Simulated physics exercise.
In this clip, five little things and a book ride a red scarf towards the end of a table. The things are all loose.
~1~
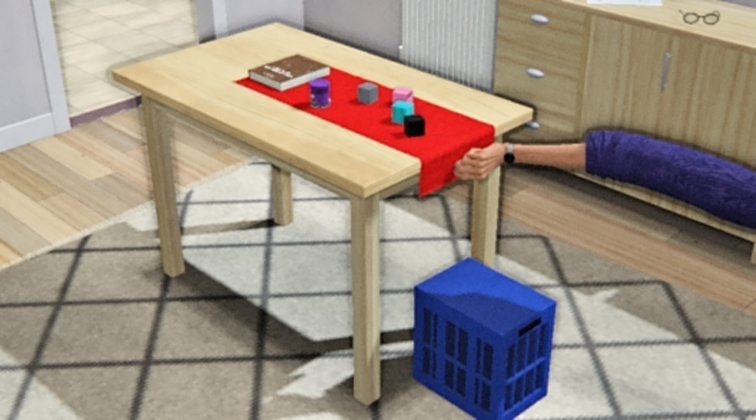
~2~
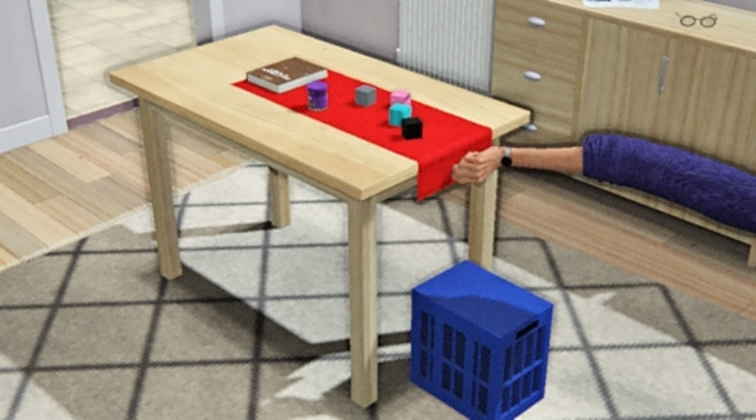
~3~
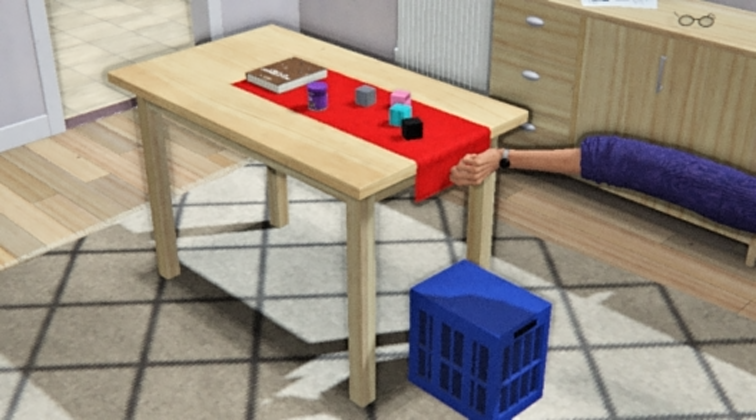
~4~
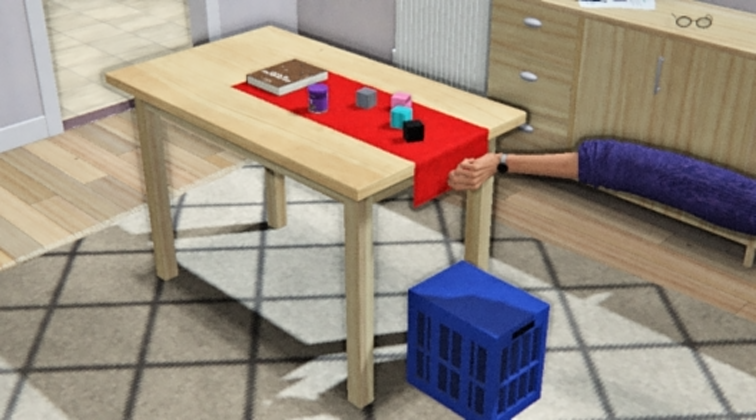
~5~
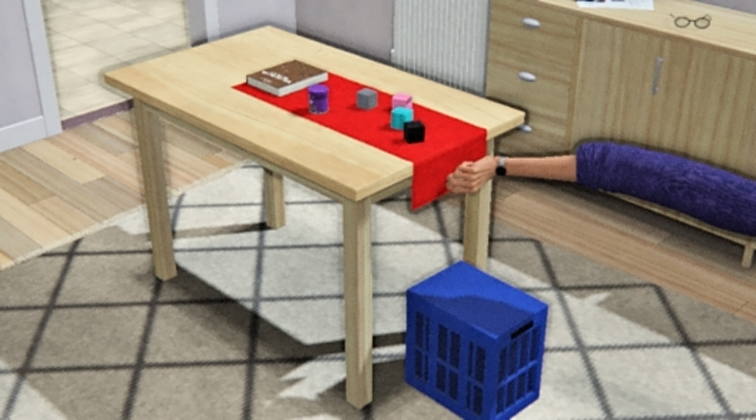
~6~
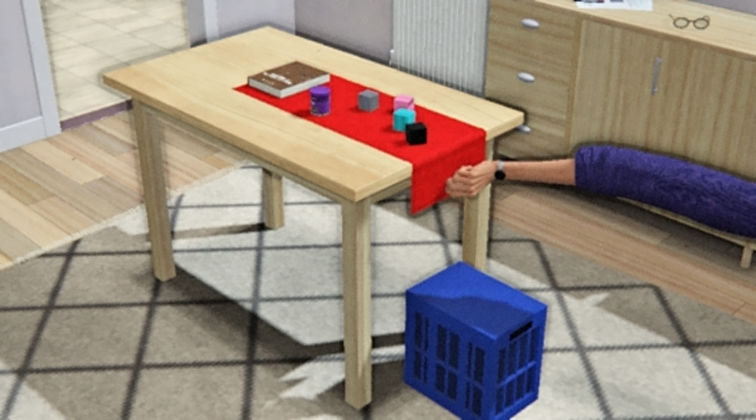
A hand gripped the end of a red scarf on a wooden table and drew it slightly downward, and the book, purple can and four small cubes on it barely shifted, above a blue crate.
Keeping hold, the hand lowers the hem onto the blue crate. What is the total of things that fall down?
The total lost is three.
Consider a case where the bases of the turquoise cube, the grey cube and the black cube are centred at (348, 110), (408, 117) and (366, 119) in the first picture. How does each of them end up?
Final state: The turquoise cube is still in place, the grey cube is no longer up, the black cube is no longer up.
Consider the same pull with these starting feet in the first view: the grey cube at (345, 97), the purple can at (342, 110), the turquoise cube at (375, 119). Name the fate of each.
Outcome: Grey cube stays aboard, purple can stays aboard, turquoise cube falls away.
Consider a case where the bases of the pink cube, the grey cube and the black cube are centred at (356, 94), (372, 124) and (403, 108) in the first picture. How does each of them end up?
Result - pink cube retained; grey cube lost; black cube lost.
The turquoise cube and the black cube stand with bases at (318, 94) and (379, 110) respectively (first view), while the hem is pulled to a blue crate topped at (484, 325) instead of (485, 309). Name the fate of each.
So the turquoise cube stays there, and the black cube leaves.
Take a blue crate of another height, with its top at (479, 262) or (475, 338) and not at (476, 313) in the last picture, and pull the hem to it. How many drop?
The numbers are 1 and 4.
A little later, hem near (449, 220); all still up.
Next, hem near (449, 256); black cube and turquoise cube gone.
Later still, hem on the crate; black cube, turquoise cube and pink cube gone.
When it is over, hem on the crate; black cube, turquoise cube and pink cube gone. The table loses three.
